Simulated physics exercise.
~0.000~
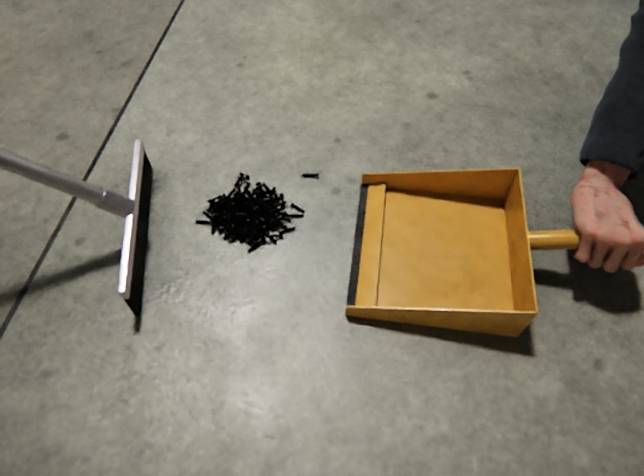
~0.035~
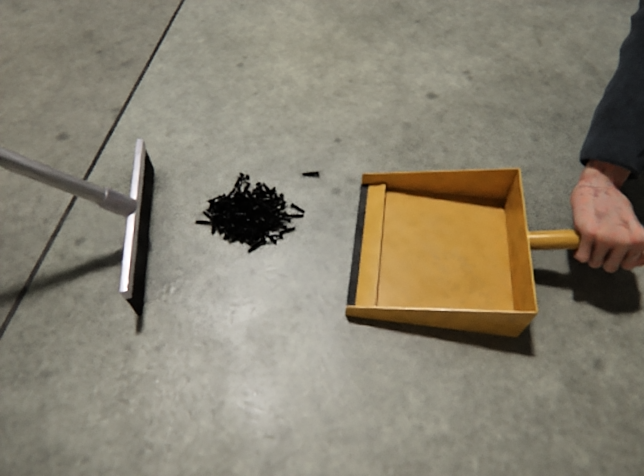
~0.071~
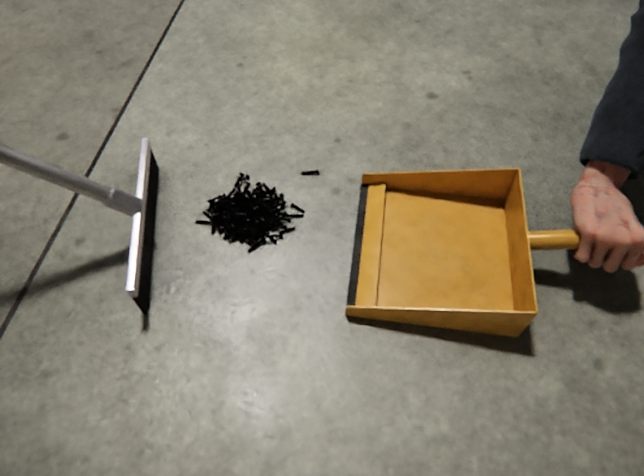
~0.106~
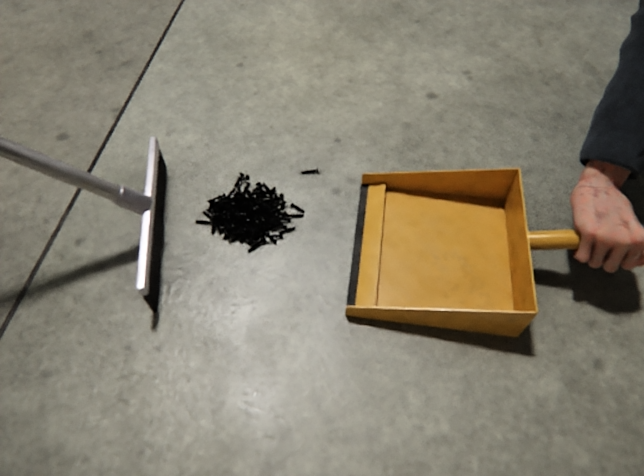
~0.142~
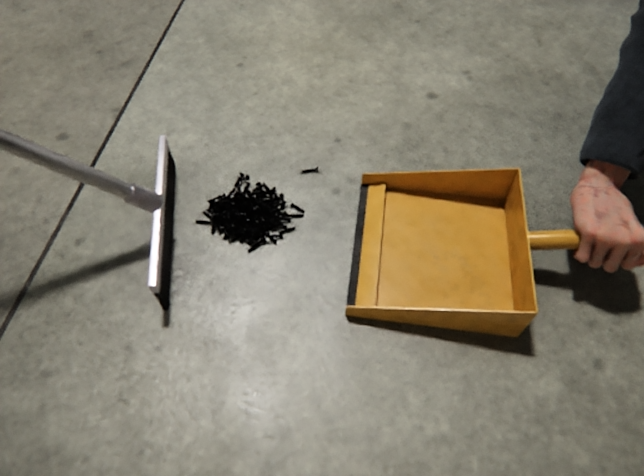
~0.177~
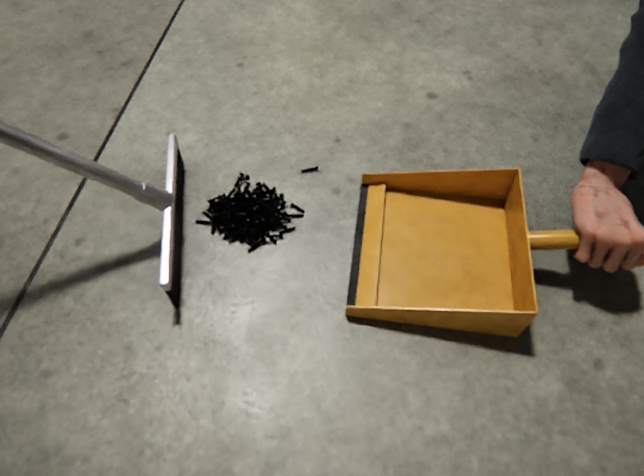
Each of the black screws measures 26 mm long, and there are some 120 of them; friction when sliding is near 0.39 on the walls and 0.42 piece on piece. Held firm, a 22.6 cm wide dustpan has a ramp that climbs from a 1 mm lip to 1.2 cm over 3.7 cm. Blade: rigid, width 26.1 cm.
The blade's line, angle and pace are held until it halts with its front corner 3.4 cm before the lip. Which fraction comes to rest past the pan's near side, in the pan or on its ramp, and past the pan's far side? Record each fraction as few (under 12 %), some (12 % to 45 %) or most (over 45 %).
Recorded: Near side few; pan few; far side some.
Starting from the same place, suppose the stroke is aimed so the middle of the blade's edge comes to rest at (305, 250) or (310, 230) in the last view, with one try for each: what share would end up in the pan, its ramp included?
Some 0 and 5 per cent.
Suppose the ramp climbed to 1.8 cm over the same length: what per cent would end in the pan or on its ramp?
In that case roughly 0 percent.
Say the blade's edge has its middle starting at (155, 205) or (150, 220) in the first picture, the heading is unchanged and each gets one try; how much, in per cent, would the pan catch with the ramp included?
About 5 and 0 per cent.
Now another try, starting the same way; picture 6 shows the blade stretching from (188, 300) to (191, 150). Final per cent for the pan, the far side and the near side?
Pan 10, far 10, near 0.
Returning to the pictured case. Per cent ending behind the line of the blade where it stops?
Roughly 0 per cent of it.
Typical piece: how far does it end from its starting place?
Roughly 14 cm.
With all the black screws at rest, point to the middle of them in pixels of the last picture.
Close to pixel (337, 201).
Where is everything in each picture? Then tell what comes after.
In the first picture, blade from (125, 294) to (140, 147), moved 0.0 cm, 0 of the pieces shifted so far; middle of the pieces at (243, 210); pan at (445, 254).
In the second picture, blade from (127, 294) to (142, 146), moved 0.2 cm, 0 of the pieces shifted so far; middle of the pieces at (243, 210).
In the third picture, blade from (133, 292) to (147, 146), moved 1.0 cm, 1 of the pieces shifted so far; middle of the pieces at (243, 210).
In the fourth picture, blade from (143, 290) to (155, 144), moved 2.2 cm, 1 of the pieces shifted so far; middle of the pieces at (243, 210).
In the fifth picture, blade from (155, 288) to (165, 143), moved 3.6 cm, 1 of the pieces shifted so far; middle of the pieces at (243, 210).
In the sixth picture, blade from (166, 286) to (174, 141), moved 5.0 cm, 1 of the pieces shifted so far; middle of the pieces at (243, 210); pan at (445, 254). The blade's pace is about 0.39 m/s, heading 21 degrees away from the viewer's side.
After 0.43 s, middle of the blade 16 cm from the lip; 0 % over the lip, far side 0 %, near side 0 %.
After 0.60 s, middle of the blade 10 cm from the lip; 0 % over the lip, far side 5 %, near side 0 %.
After 0.89 s, middle of the blade 7 cm from the lip; 0 % over the lip, far side 15 %, near side 0 %.
At rest (1.4 s), near side 0 %, pan 0 %, far side 15 %, in front of the lip or behind the blade 85 %.
